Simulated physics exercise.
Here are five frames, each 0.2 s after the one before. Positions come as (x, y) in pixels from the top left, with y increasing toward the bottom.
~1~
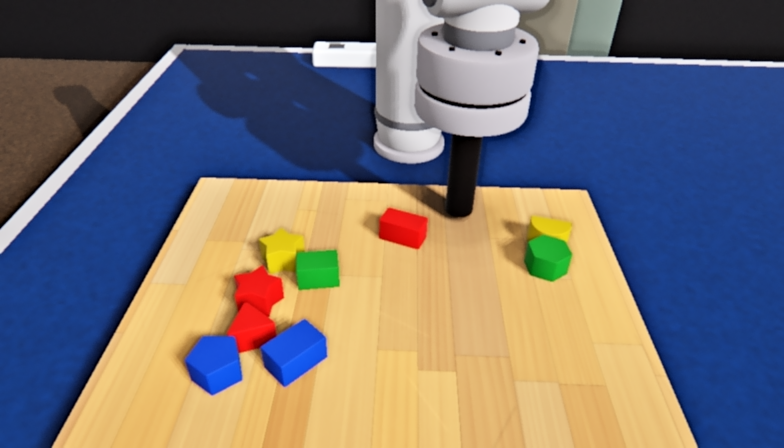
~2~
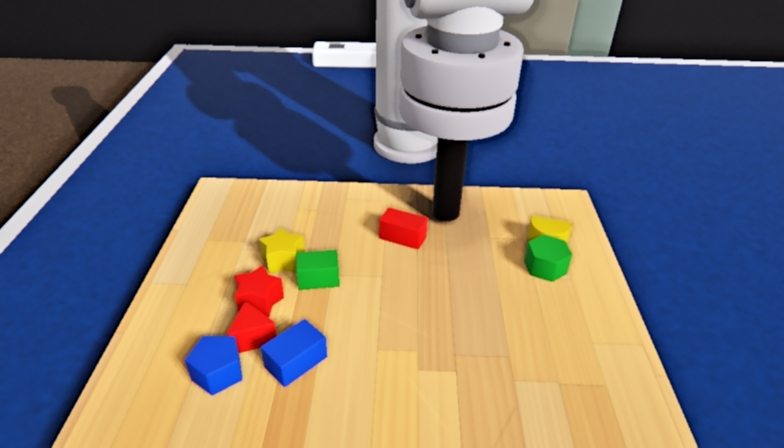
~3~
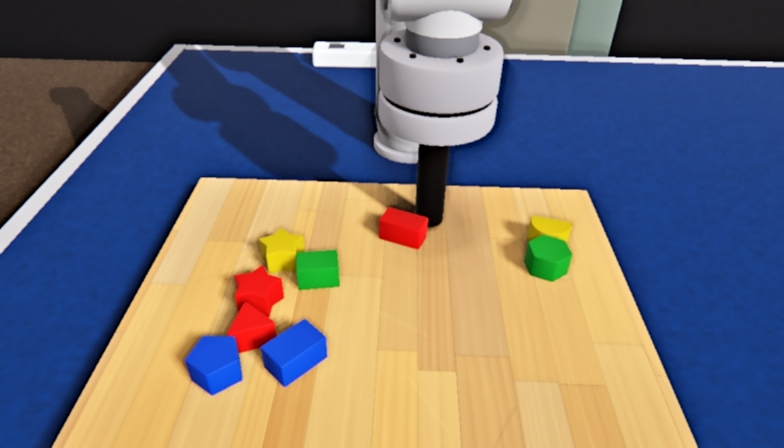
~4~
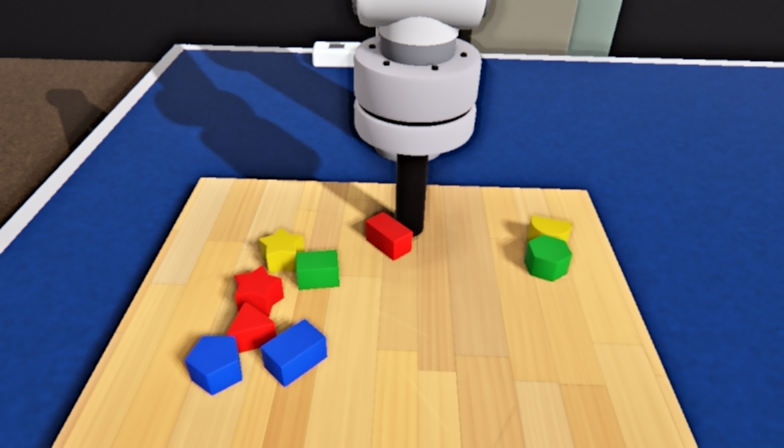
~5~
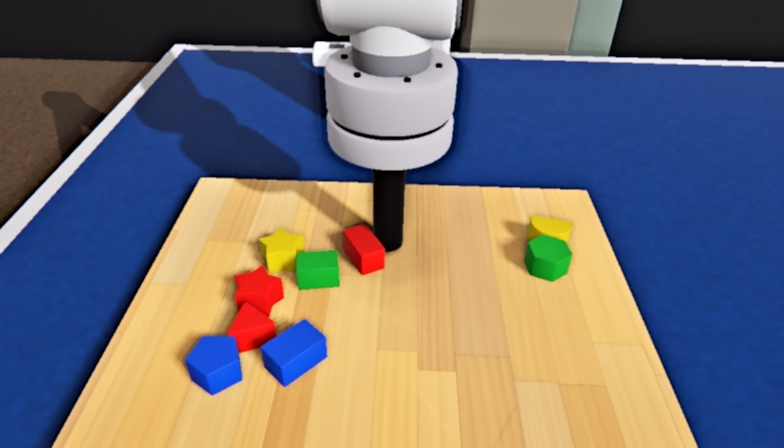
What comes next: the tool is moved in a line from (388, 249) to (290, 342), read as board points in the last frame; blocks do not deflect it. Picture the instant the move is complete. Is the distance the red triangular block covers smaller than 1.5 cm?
I'd say yes.
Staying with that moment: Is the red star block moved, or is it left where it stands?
When the path is over, the red star block has left its spot.
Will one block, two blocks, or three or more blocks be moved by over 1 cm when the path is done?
I'm going with three or more.
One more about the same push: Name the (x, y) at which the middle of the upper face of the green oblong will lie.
I predict (268, 265).
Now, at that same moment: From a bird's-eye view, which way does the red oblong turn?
Looking down: Clockwise.
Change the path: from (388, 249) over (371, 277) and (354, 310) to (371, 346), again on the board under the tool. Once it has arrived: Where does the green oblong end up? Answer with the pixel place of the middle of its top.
Most likely (296, 263).
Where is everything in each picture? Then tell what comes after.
The first frame shows tool tip (459, 210); block tops, red triangular block (249, 319); red star block (256, 282); blue oblong (293, 342); green oblong (317, 260); red oblong (404, 218).
The second frame shows tool (446, 213); blocks unchanged.
The third frame shows tool (429, 219); blocks unchanged.
The fourth frame shows tool (409, 228); red oblong (389, 226).
The fifth frame shows tool (388, 243); red triangular block (249, 319); red star block (256, 282); blue oblong (293, 342); green oblong (317, 260); red oblong (364, 239).
The first path, step by step. One third of the way, tool (359, 270); green oblong (293, 266); red oblong (329, 257), turned 25° clockwise.
Two thirds of the way, tool (327, 301); red star block (241, 285), turned 15° anticlockwise; green oblong (269, 265), turned 30° clockwise; red oblong (307, 267), turned 50° clockwise.
At the end, tool (289, 335); red triangular block (245, 320), turned 10° clockwise; red star block (241, 285), turned 15° anticlockwise; blue oblong (287, 356); green oblong (268, 265), turned 30° clockwise; red oblong (306, 267), turned 50° clockwise.
